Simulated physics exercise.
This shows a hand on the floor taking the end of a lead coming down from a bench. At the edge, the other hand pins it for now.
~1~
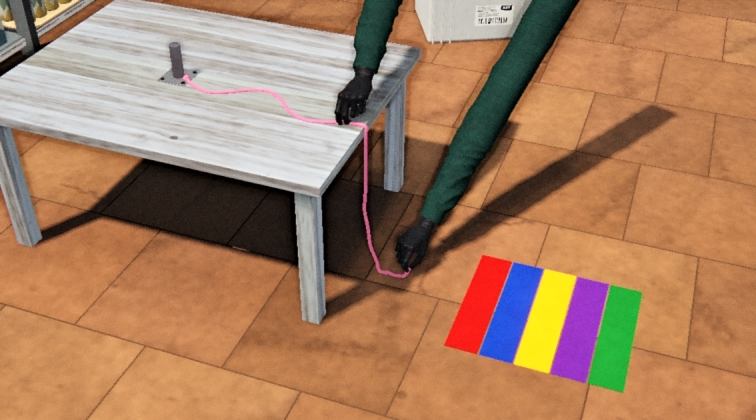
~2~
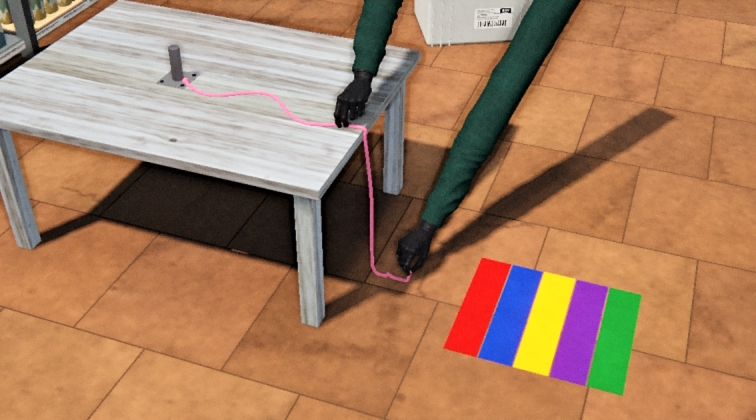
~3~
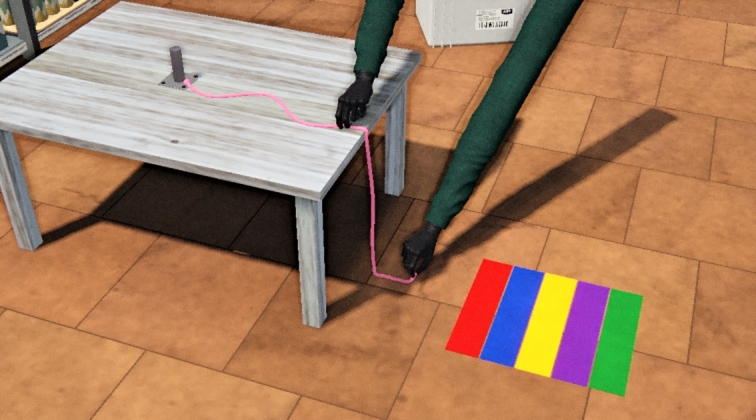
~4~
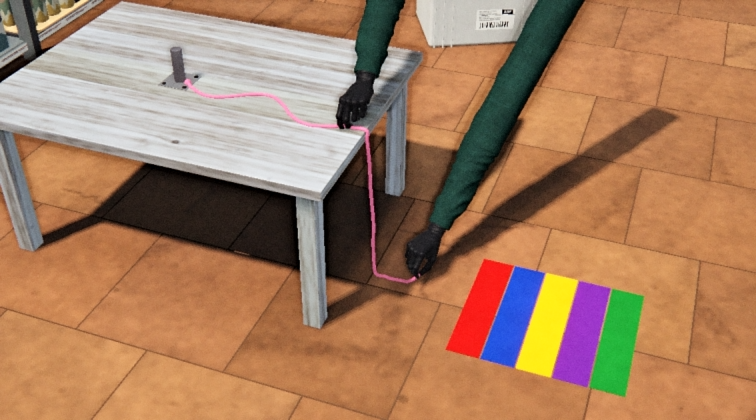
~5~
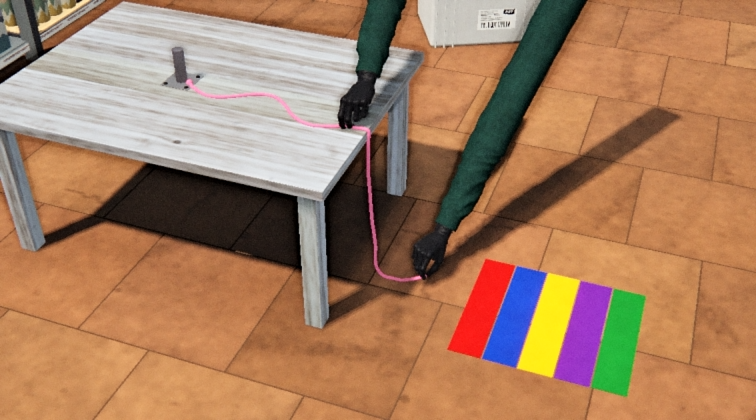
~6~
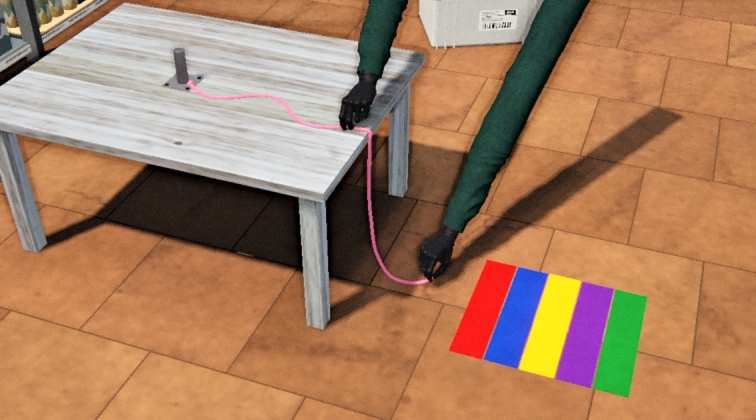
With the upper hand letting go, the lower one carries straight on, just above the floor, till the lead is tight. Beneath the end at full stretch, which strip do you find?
You find the yellow strip.
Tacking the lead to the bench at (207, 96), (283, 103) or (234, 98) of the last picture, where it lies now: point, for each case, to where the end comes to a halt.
(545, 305); (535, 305); (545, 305).
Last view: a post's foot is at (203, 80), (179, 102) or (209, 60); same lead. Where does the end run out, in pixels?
First close to (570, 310), next close to (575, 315), last close to (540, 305).
Soon after, end near (500, 295); over red.
Then, end near (533, 302); over blue.
At full stretch, end near (552, 307); over yellow. The yellow one.
